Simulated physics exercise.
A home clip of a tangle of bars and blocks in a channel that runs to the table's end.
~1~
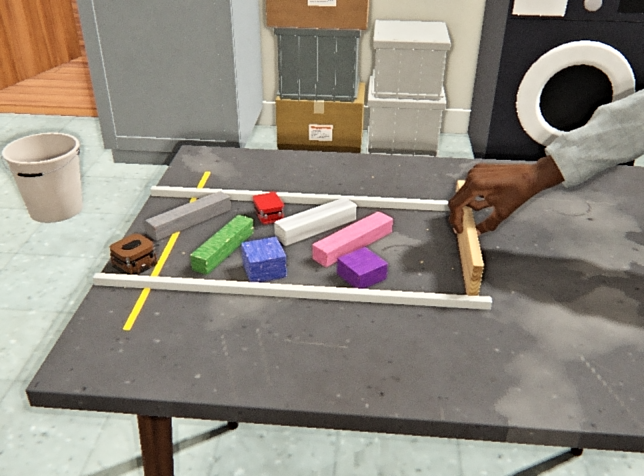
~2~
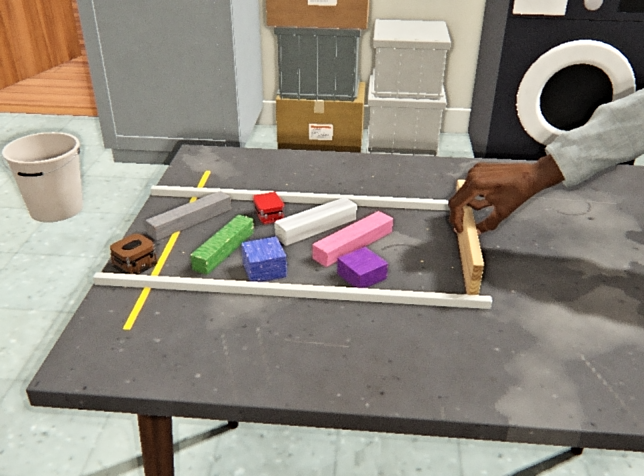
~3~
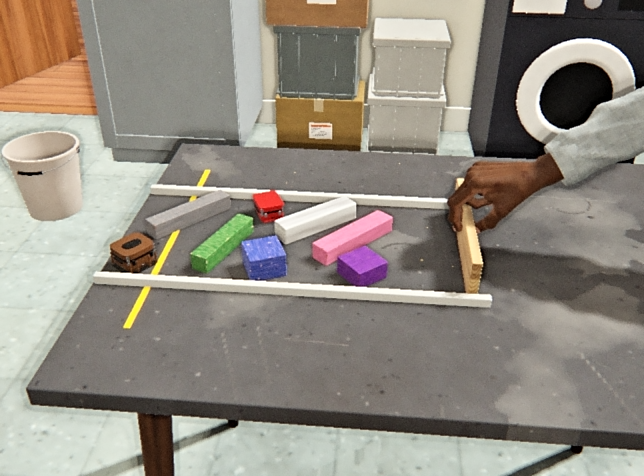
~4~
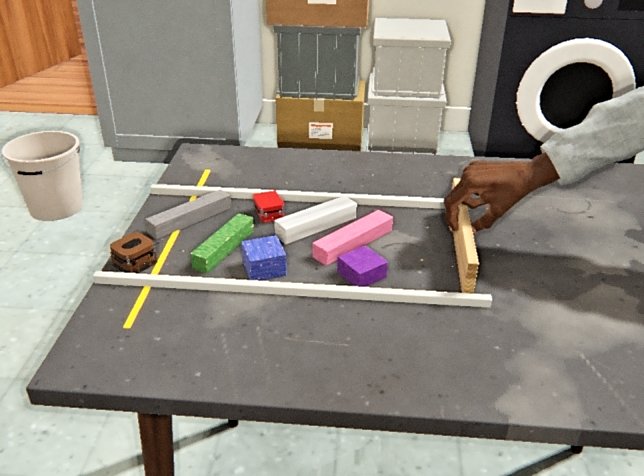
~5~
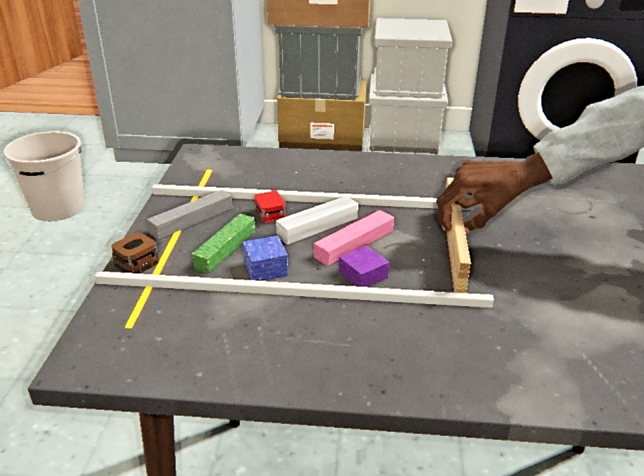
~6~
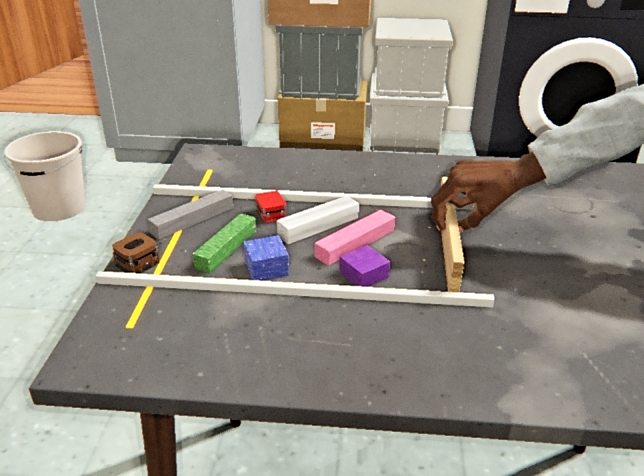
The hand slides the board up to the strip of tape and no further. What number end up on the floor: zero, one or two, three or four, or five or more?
In the end the number that fall off is three or four.
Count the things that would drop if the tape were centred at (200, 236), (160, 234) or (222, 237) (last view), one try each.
In that order 2, 5 and 1.
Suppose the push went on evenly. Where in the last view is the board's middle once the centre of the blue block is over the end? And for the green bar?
At (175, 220) for the blue block; at (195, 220) for the green bar.
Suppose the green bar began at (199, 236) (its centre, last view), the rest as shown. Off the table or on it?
From there it falls.
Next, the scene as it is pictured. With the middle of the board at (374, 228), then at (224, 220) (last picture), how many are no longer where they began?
2 and 8.
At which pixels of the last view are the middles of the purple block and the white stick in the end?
Near (140, 263) and (154, 208).
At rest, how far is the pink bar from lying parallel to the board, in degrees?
Near 15 degrees.
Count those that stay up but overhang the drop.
That would be 3.
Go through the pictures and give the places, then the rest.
In the first frame, brown case (133, 255); grey bar (190, 215); green bar (223, 244); board (467, 235); tape (175, 236).
In the second frame, grey bar (190, 215); board (467, 235).
In the third frame, green bar (223, 242); red case (268, 208).
In the fourth frame, brown case (133, 254); white stick (316, 219).
In the fifth frame, grey bar (191, 214); blue block (265, 259).
In the sixth frame, brown case (136, 254); grey bar (192, 213); green bar (226, 242); board (450, 232); tape (177, 235).
Soon after, none off yet; brown case at rest near (136, 254); grey bar at rest near (192, 213); green bar at rest near (226, 242).
Then, none off yet; brown case moving near (131, 254); grey bar moved a little near (183, 210); green bar moved a little near (183, 235).
At rest, the number that fall off is three or four; fallen, green bar, grey bar and brown case.
